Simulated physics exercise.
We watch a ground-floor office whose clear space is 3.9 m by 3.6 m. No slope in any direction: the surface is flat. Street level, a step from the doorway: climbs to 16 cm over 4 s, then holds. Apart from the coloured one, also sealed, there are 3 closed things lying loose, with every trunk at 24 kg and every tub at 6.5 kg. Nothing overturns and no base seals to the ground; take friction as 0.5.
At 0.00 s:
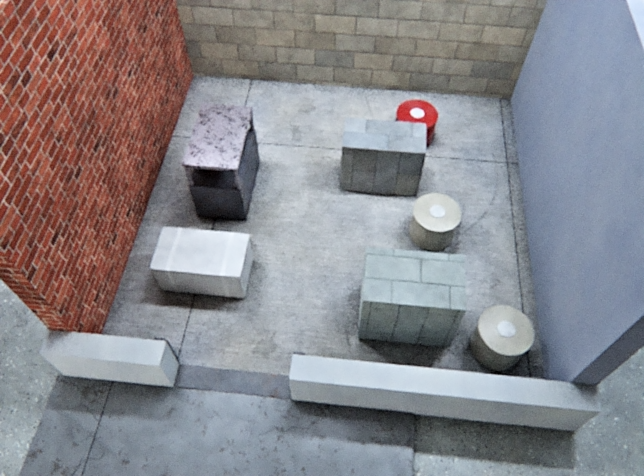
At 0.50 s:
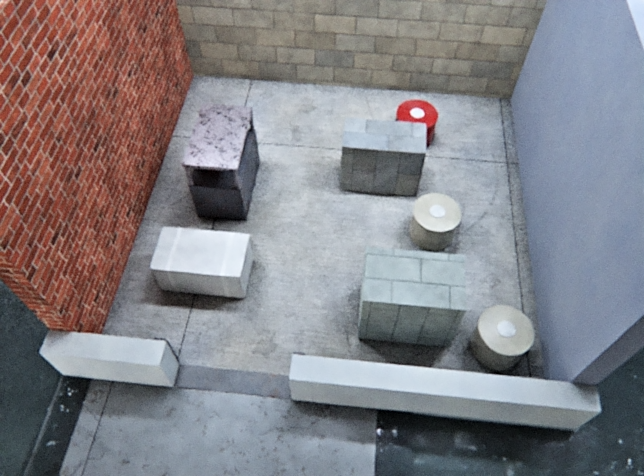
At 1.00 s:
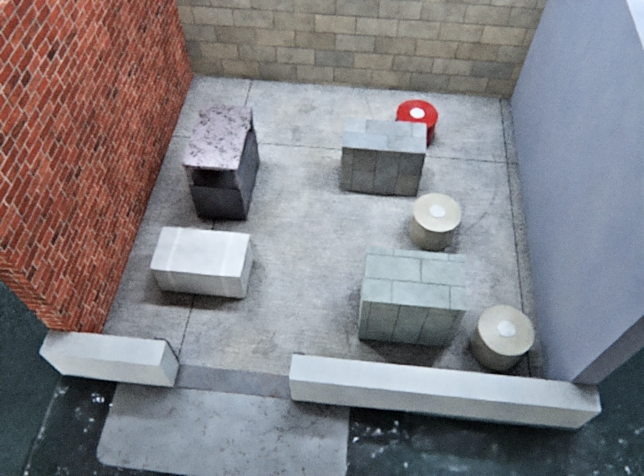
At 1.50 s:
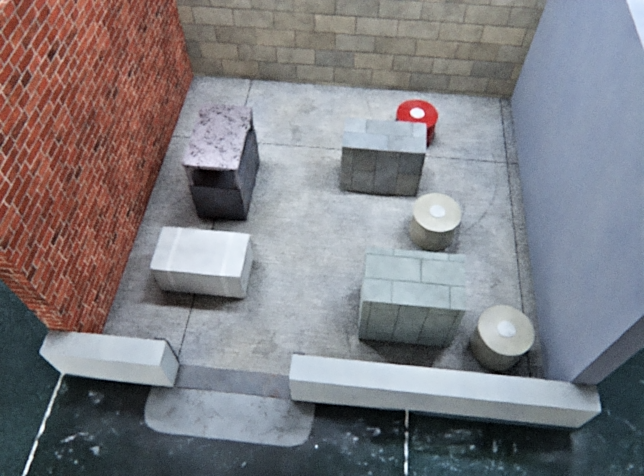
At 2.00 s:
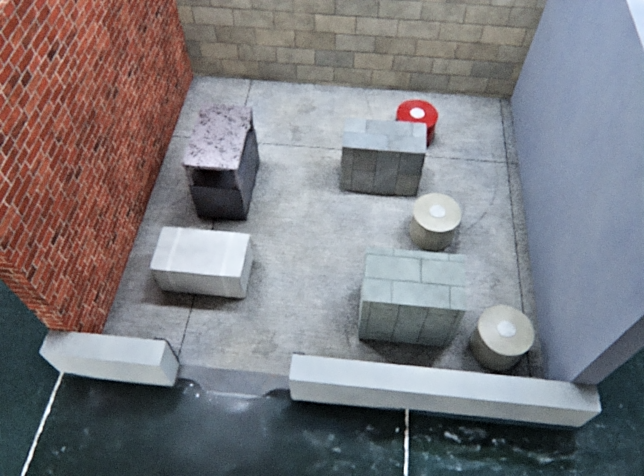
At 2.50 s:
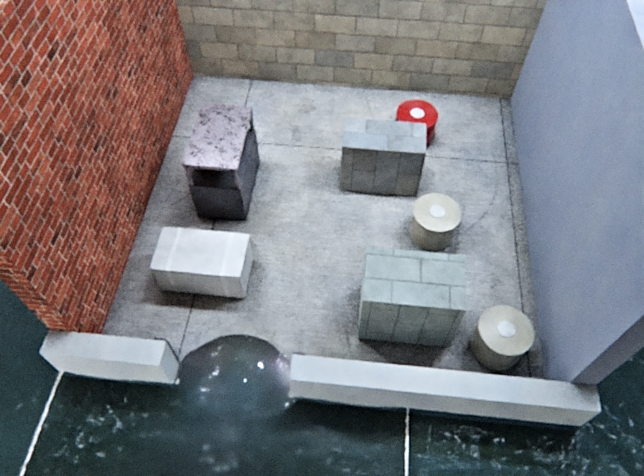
The clip opens on a dry, walled room holding blocky objects, two pale round tubs and a red one at the back. Dark water spreads over the ground outside, shrinking the dry patch before the doorway until it is covered, then bulges through the gap onto the floor; nothing inside shifts.
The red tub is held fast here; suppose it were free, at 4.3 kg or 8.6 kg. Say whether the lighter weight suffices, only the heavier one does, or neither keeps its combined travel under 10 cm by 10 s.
The lighter suffices.
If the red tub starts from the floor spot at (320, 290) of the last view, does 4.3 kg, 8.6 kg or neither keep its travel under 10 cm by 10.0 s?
It turns out that no load succeeds.
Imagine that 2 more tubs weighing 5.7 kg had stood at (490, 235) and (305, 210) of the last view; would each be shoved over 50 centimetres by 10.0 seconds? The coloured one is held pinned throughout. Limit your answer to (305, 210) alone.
Note: Exceeds it.
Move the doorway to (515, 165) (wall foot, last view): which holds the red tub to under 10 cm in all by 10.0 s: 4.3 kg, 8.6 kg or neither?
In that setup neither mass works.
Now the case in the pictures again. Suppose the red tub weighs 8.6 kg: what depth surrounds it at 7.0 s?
About 0 cm.
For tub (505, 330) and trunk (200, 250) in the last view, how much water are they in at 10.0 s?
Depth approx. 4 cm / 4 cm.
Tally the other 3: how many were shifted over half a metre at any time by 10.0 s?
Answer: 1.
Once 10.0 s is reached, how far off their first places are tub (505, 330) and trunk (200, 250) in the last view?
First 0 cm, then 40 cm.
After 3.5 s the red tub would be 0 cm from its start with 4.3 kg and 0 cm from its start with 8.6 kg; 0 cm of water round it then.
After 4.5 s the red tub would be 0 cm from its start with 4.3 kg and 0 cm from its start with 8.6 kg; 0 cm of water round it then.
After 7.0 s the red tub would be 0 cm from its start with 4.3 kg and 0 cm from its start with 8.6 kg; 0 cm of water round it then.
After 10.0 s the red tub would be 2 cm from its start with 4.3 kg and 0 cm from its start with 8.6 kg; 3 cm of water round it then.
